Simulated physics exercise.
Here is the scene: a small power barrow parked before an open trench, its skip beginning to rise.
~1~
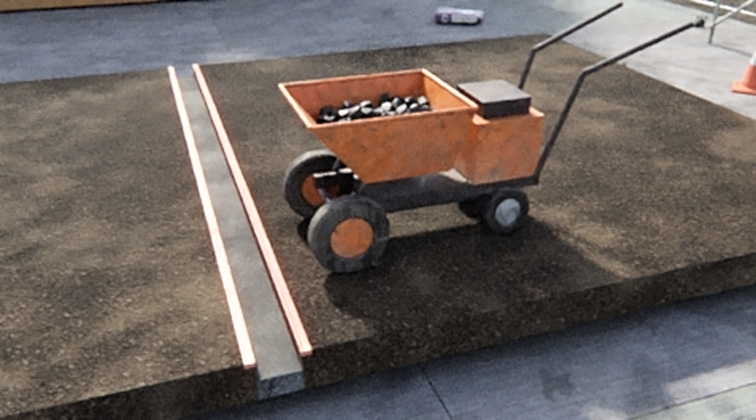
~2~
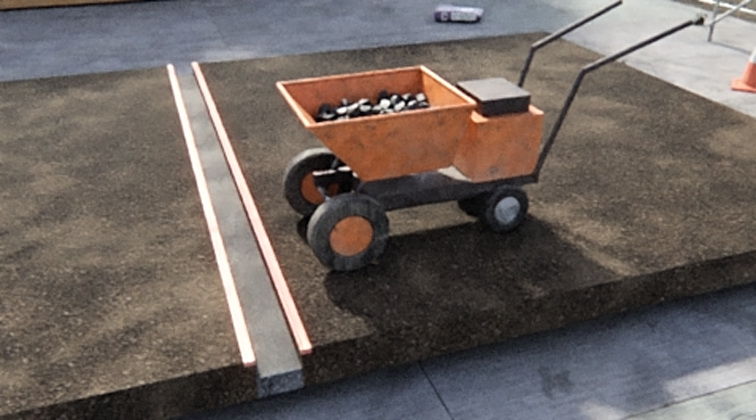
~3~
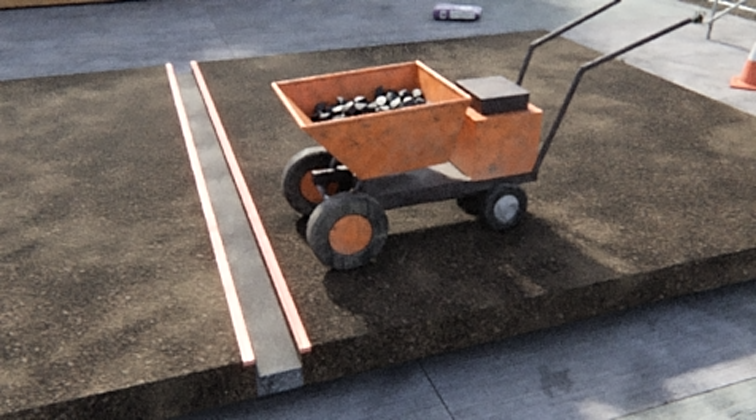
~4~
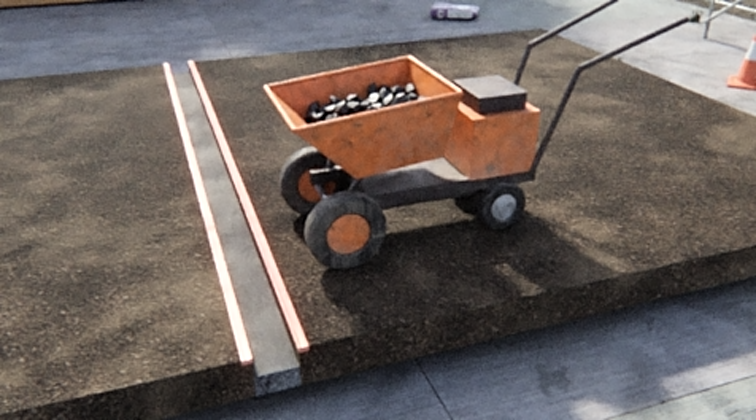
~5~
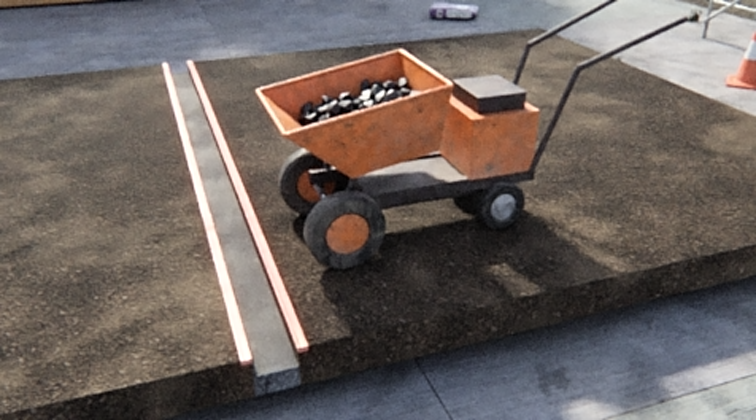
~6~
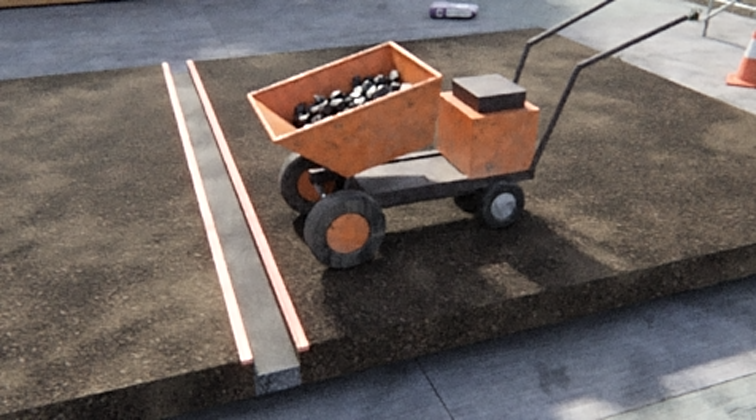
On a dirt platform, the orange skip of a small barrow of black lumps slowly tilts left.
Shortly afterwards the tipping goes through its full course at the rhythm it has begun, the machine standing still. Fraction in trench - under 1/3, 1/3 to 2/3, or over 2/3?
Under 1/3.
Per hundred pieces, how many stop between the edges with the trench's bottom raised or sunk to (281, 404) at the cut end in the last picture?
I'd guess close to 0 percent.
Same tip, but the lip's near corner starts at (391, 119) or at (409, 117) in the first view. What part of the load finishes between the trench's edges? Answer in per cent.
About 50 per cent for the first spot and about 50 per cent for the second.
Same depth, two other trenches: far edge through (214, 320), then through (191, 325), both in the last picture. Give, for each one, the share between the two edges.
The first try comes to close to 20 per cent, the next to 50 per cent.
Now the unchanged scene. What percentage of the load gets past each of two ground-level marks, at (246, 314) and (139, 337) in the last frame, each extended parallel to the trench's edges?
Some 80 and some 30 per cent, respectively.
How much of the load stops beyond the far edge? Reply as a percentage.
I'd say around 85 per cent of the load.
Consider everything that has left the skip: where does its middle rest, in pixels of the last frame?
Near (162, 260), more or less.
Just after the last frame, skip tipped steeply; every one in the skip.
A moment on, skip tipped right over; the larger part in the skip; about a tenth beyond it; just a few falling.
Further on, skip tipped right over; roughly a quarter in the skip; the larger part beyond it.
When it is over, skip tipped right over; about a tenth in the skip; just a few in or heaped over the trench; the larger part beyond it.
